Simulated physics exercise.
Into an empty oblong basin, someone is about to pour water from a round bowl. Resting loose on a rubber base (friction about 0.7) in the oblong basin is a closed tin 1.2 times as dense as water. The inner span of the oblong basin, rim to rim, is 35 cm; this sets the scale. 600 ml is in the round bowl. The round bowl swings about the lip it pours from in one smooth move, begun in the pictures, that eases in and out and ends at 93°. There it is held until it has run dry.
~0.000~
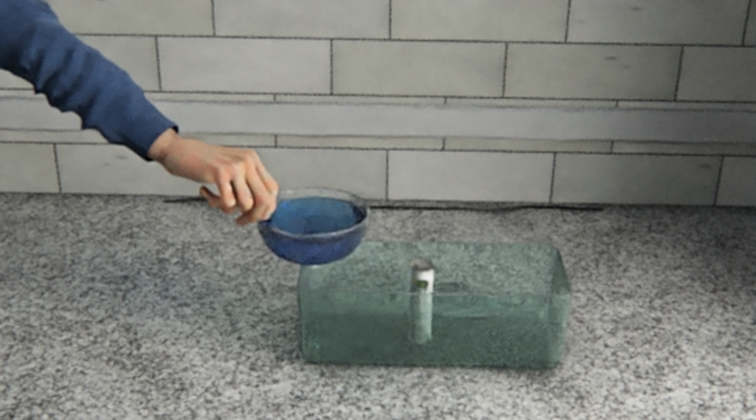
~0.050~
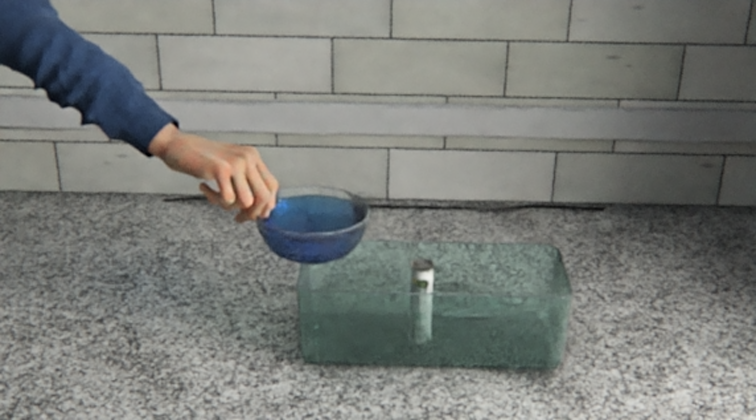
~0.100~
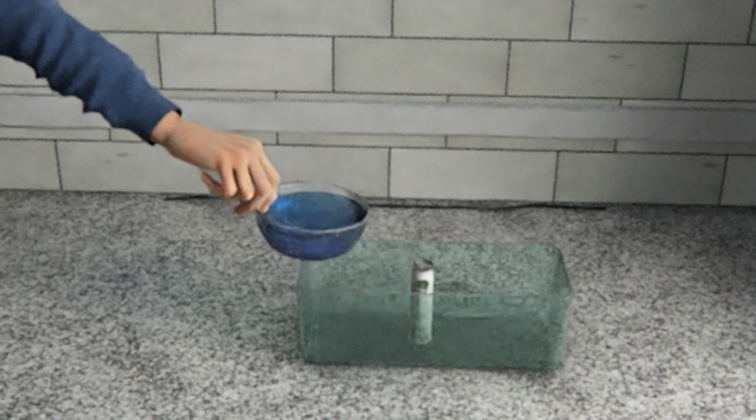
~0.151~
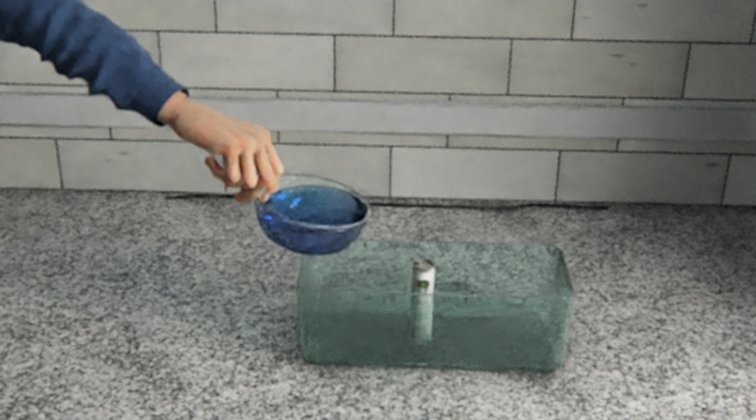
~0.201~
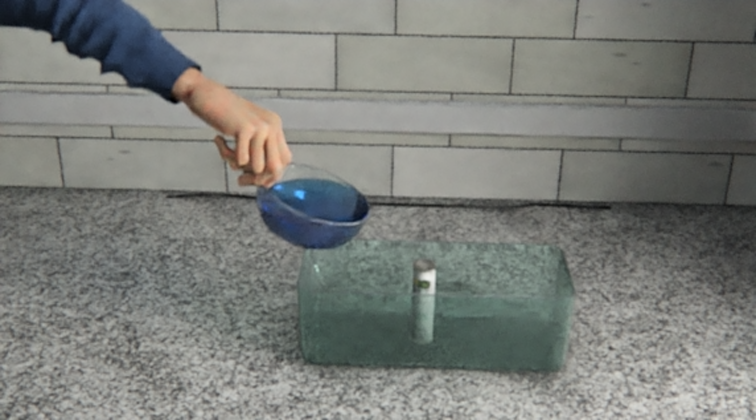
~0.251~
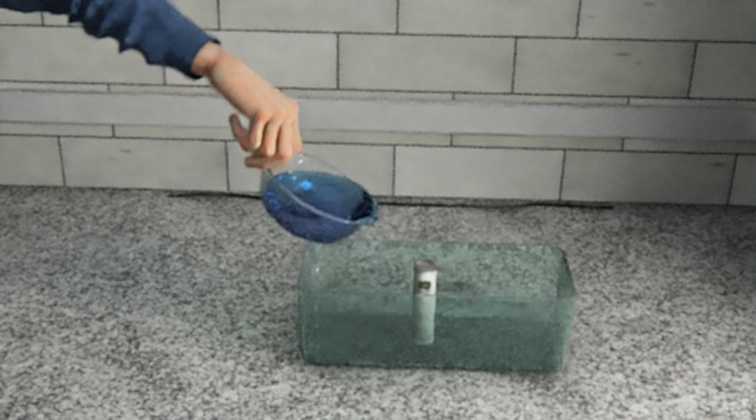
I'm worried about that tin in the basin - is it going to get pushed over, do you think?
No - it does not tilt over.
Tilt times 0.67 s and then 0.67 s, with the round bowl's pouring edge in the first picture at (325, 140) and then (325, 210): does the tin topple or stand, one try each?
First it stays up; then it topples.
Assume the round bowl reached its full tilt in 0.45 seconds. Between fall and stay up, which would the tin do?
The tin stays on its base.
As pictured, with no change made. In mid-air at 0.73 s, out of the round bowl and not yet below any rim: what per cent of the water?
6 in a hundred, give or take.
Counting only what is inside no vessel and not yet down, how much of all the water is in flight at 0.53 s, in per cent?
Roughly 50 %.
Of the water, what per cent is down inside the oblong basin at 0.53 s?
Near 26 in a hundred.
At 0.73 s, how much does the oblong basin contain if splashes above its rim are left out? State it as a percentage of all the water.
Near 92 in a hundred.
By 0.53 s the tilt is 83° and 23 per cent is still to pour; the tin stands where it began.
By 0.73 s the tilt is 93° and 1 per cent is still to pour; the tin stands where it began.
By 0.94 s the tilt is 93° and 0 per cent is still to pour; the tin stands where it began.
By 1.17 s the tilt is 93° and 0 per cent is still to pour; the tin stands where it began.
At rest the tin stands where it began.
